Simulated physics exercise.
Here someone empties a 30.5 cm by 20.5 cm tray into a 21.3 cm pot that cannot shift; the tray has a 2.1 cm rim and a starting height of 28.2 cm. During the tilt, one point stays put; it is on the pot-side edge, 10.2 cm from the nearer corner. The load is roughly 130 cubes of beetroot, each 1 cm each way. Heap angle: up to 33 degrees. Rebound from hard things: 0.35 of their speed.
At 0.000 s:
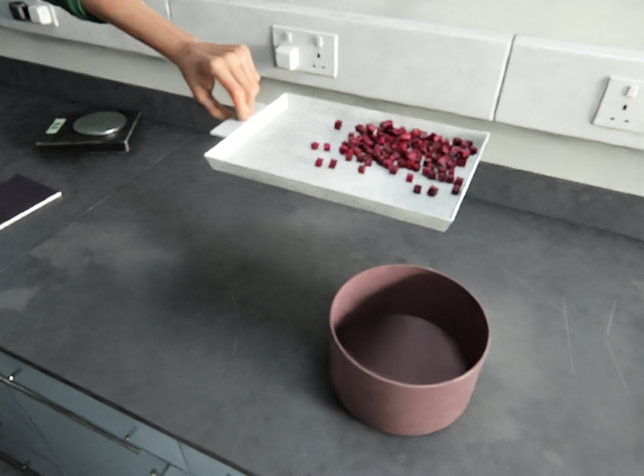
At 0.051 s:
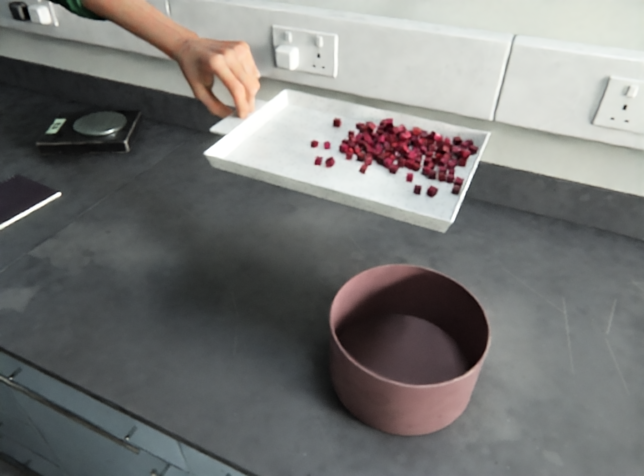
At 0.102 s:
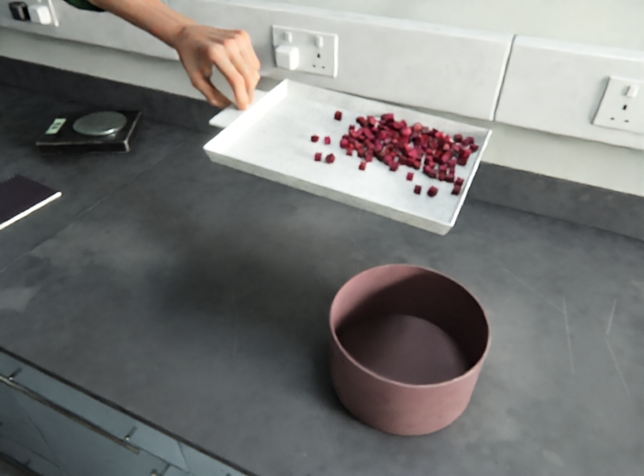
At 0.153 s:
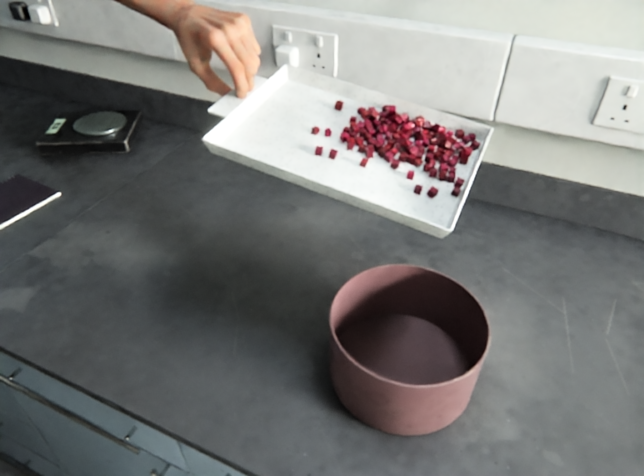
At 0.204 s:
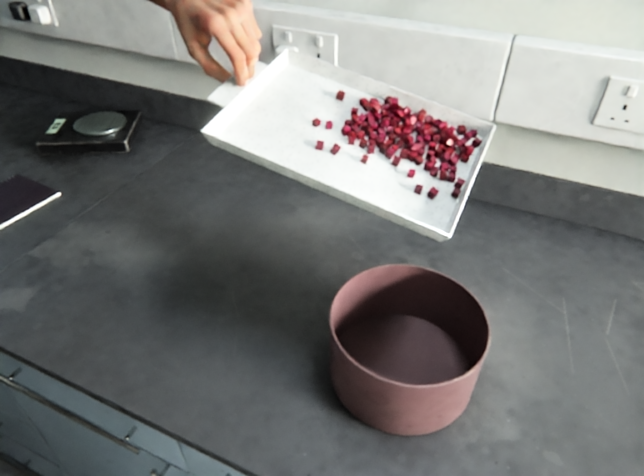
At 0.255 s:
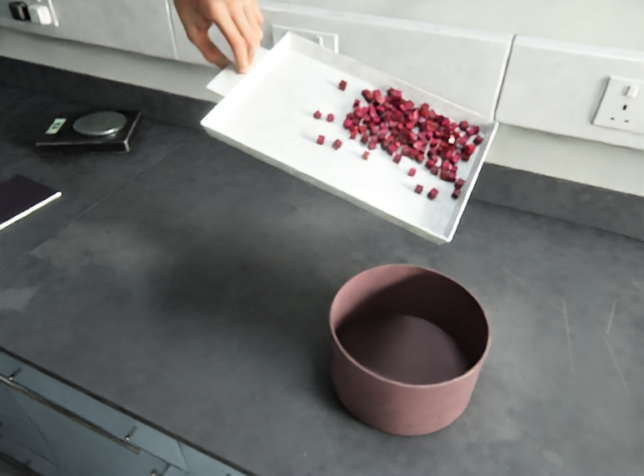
A hand at the upper left holds a white tray of dark red cubes above a dark grey counter, seen from above at an angle by a still camera. A dusty reddish-brown pot sits below, with a black scale at left and white sockets along the wall. The hand rises, tilting the tray down toward the right, while the cubes stay clustered near its right end.
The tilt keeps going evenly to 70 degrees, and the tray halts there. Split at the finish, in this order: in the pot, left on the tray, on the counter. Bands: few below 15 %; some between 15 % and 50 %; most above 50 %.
Pot: Most; tray: Some; counter: Few.
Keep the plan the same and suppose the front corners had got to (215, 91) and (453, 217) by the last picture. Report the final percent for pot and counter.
Pot: 5, counter: 15.
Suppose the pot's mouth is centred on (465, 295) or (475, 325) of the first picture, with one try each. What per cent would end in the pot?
Try one: ~ 40 %; try two: ~ 60 %.
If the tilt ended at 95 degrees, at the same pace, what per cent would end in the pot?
You'd end up with some 95 % in the pot.
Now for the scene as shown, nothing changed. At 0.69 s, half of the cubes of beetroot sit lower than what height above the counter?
I'd say near 28 cm.
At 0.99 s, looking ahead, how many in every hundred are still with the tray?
50%, roughly.
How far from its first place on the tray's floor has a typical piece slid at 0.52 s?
Roughly 3 cm.
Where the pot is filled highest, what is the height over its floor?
2.0 cm.
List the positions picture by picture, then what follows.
In the first picture, tray tilt 0 degrees, front corners at (211, 154) and (448, 216); middle of the pieces at (403, 148); pot at (409, 318).
In the second picture, tray tilt 1 degrees, front corners at (211, 152) and (448, 217); middle of the pieces at (403, 147).
In the third picture, tray tilt 4 degrees, front corners at (210, 146) and (448, 220), lowest corner right front; middle of the pieces at (404, 143).
In the fourth picture, tray tilt 9 degrees, front corners at (209, 138) and (447, 225), lowest corner right front; middle of the pieces at (405, 138).
In the fifth picture, tray tilt 14 degrees, front corners at (209, 130) and (447, 230), lowest corner right front; middle of the pieces at (407, 133).
In the sixth picture, tray tilt 19 degrees, front corners at (208, 122) and (446, 234), lowest corner right front; middle of the pieces at (409, 128); pot at (409, 318). The tray's pace is about 100 degrees a second.
After 0.52 s, tilt 45 degrees; the tray holds 100 %, the pot 0 %.
After 0.69 s, tilt 62 degrees; the tray holds 100 %, the pot 0 %.
After 0.99 s, tilt 70 degrees; the tray holds 50 %, the pot 35 %.
At rest (2.4 s), pot 65 %, tray 35 %, counter 5 %.
